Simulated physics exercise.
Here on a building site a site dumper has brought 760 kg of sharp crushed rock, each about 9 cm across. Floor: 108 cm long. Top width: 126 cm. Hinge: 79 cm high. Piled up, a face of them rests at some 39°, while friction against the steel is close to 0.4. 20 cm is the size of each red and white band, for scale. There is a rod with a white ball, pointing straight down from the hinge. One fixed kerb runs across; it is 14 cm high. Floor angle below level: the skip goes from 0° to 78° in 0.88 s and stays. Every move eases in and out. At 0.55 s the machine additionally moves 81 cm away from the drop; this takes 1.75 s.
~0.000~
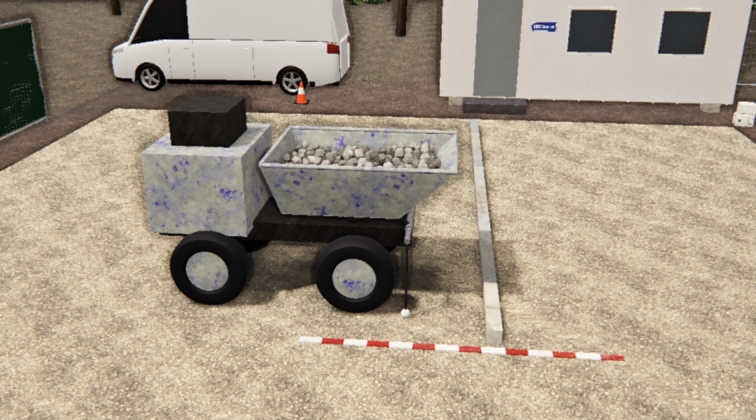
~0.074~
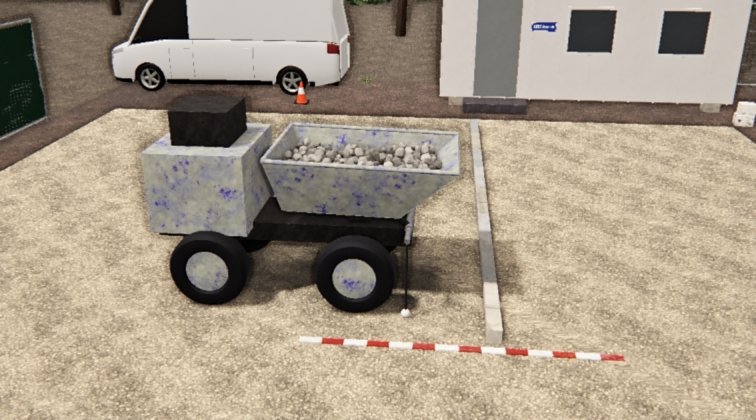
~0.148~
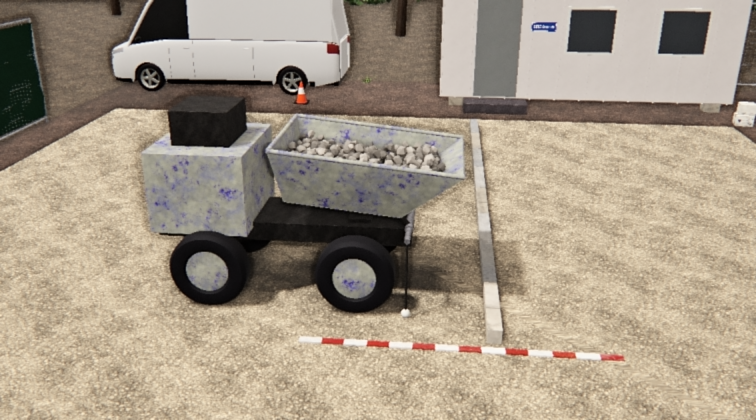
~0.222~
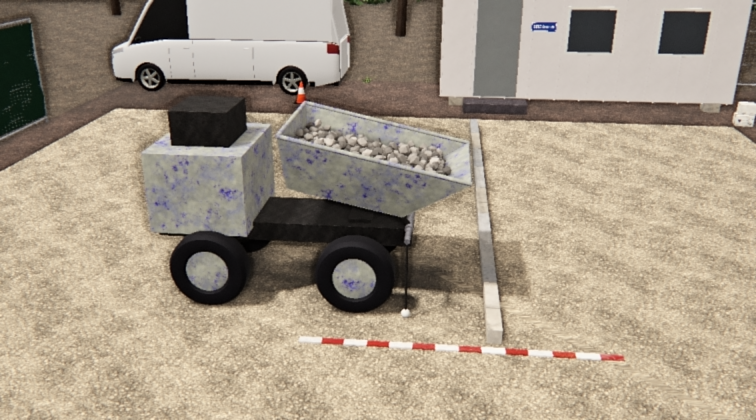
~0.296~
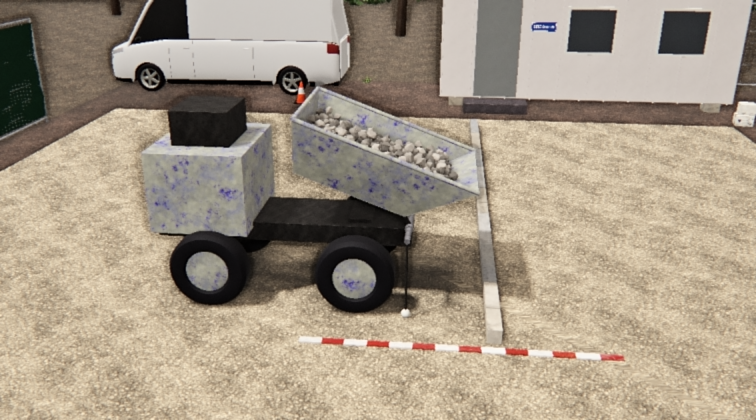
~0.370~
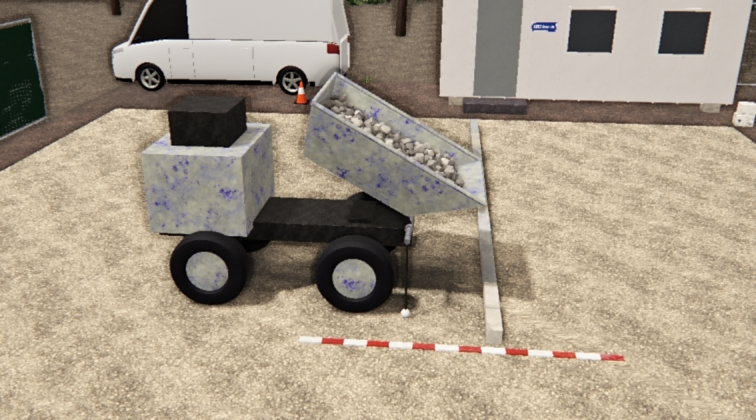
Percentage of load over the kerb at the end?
Roughly 80 %.
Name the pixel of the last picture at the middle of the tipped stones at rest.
The tipped stones centre close to (531, 287).
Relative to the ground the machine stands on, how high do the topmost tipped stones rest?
Roughly 40 cm above ground level.
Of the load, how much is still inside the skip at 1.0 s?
75%, roughly.
After 0.7 s the floor is at 66°; 100 % in the skip; the foremost stones are at (482, 222).
After 1.0 s the floor is at 78°; 74 % in the skip, 8 % on this side of the kerb, 17 % over the kerb; the foremost stones are at (532, 291).
After 2.8 s the floor is at 78°; 0 % in the skip, 21 % on this side of the kerb, 79 % over the kerb; the foremost stones are past the picture's edge.
After 5.6 s the floor is at 78°; 0 % in the skip, 21 % on this side of the kerb, 79 % over the kerb; the foremost stones are past the picture's edge.
